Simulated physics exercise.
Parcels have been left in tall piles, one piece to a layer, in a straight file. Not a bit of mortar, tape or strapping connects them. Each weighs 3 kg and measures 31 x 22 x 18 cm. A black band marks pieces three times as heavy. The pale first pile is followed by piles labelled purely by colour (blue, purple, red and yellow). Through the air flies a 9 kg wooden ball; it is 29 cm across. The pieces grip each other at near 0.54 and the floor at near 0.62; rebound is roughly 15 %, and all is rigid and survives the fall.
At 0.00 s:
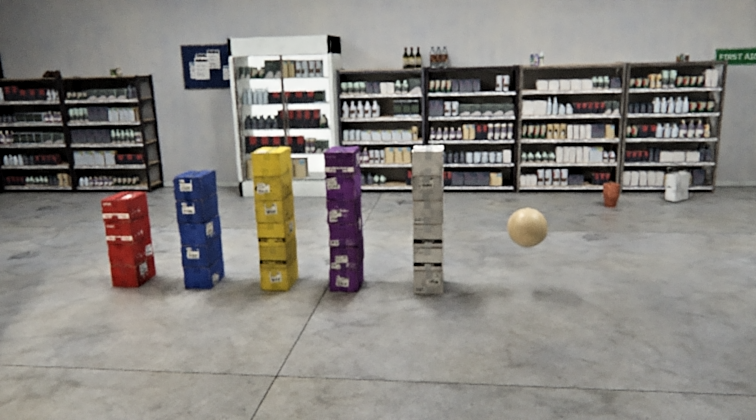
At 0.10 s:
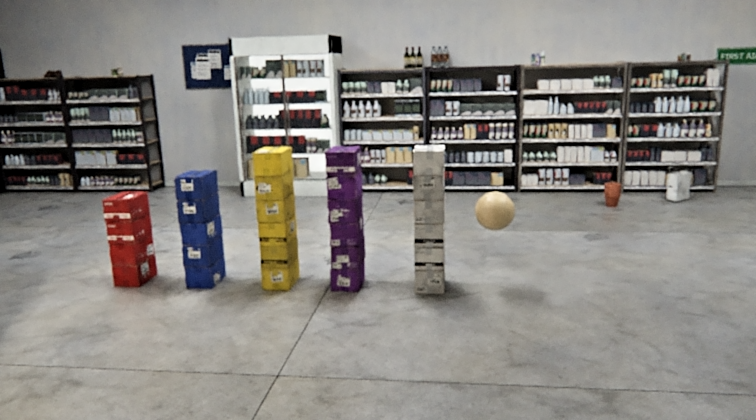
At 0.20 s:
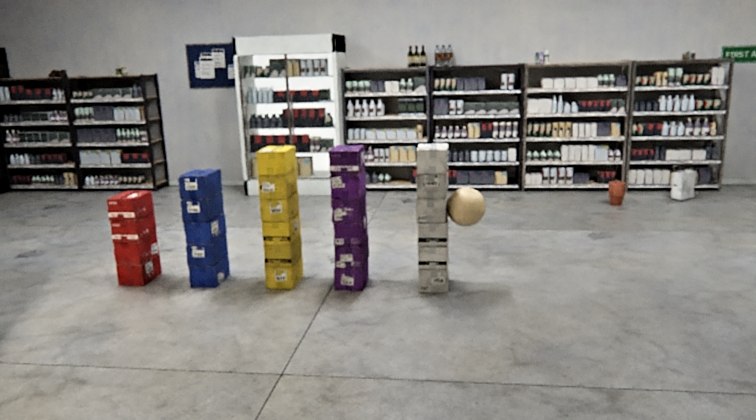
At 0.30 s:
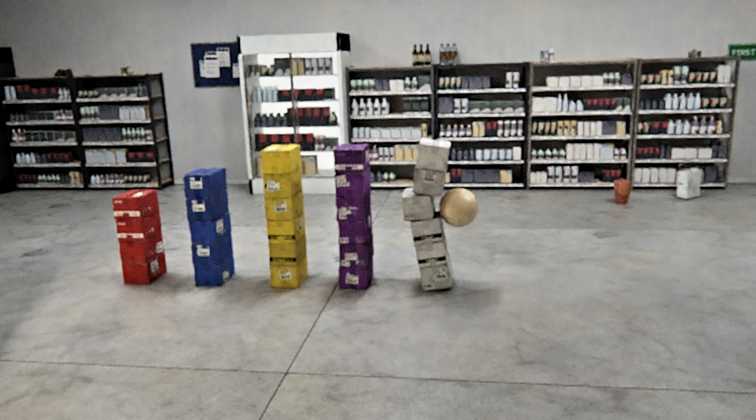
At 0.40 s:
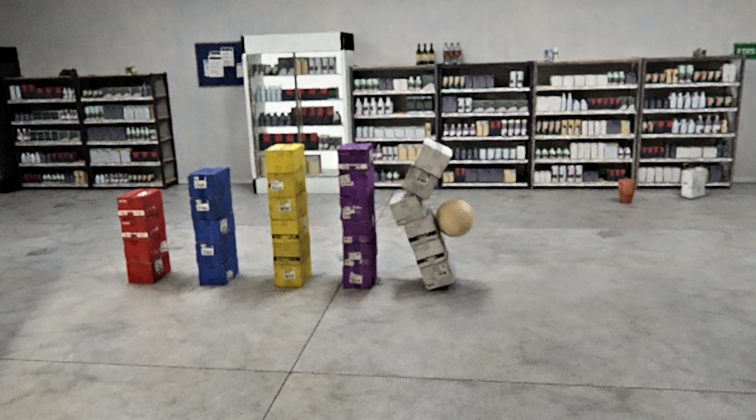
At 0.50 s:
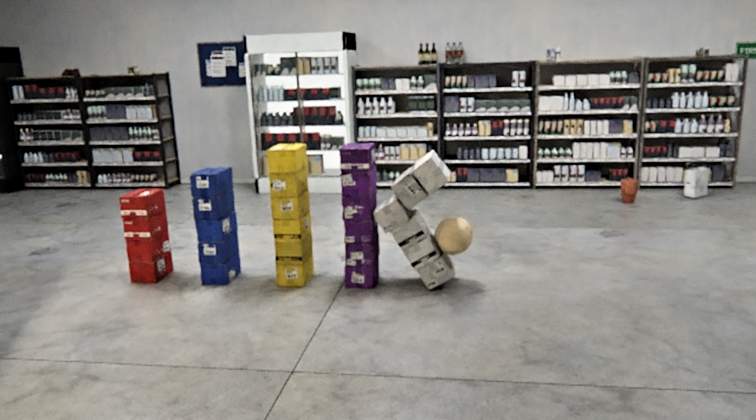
In a storeroom lined with shelves, a wooden ball flew leftward into the pale pile at the right end of a row of coloured parcel stacks, and the pile buckled and leaned against the purple one.
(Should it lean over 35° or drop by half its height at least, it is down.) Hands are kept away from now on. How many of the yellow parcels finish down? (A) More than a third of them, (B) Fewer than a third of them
Answer: A.
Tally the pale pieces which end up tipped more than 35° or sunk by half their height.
Count: 6.
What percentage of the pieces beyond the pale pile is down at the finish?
Around 100 per cent, I'd say.
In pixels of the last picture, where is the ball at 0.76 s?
Location: Close to (489, 266).
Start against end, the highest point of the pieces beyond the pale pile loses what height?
I make it close to 50 cm.
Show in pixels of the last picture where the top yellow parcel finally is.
Its middle finishes near pixel (119, 252) of the last picture.
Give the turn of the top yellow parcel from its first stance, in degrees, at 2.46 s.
30°.
After 0.76 s, 5 of the pale pile down; none of the 6 yellow parcels down (0 of 21 in all colours); top yellow parcel unmoved; top purple parcel leaning 4°.
After 1.36 s, 6 of the pale pile down; none of the 6 yellow parcels down (6 of 21 in all colours); top yellow parcel leaning 19°; top purple parcel leaning 26°, 11 cm lower.
After 1.84 s, 6 of the pale pile down; 6 of the 6 yellow parcels down (15 of 21 in all colours); top yellow parcel leaning 34°, 27 cm lower; top purple parcel leaning 42°, 42 cm lower.
After 2.46 s, 6 of the pale pile down; 6 of the 6 yellow parcels down (21 of 21 in all colours); top yellow parcel leaning 32°, 63 cm lower; top red parcel upside down.
At rest (3.8 s), 6 of the pale pile down; 6 of the 6 yellow parcels down (21 of 21 in all colours); top yellow parcel leaning 40°, 78 cm lower; top red parcel upside down. That is 100 per cent. As the last picture would show them, middles, top yellow parcel near (119, 252), top red parcel near (26, 262).
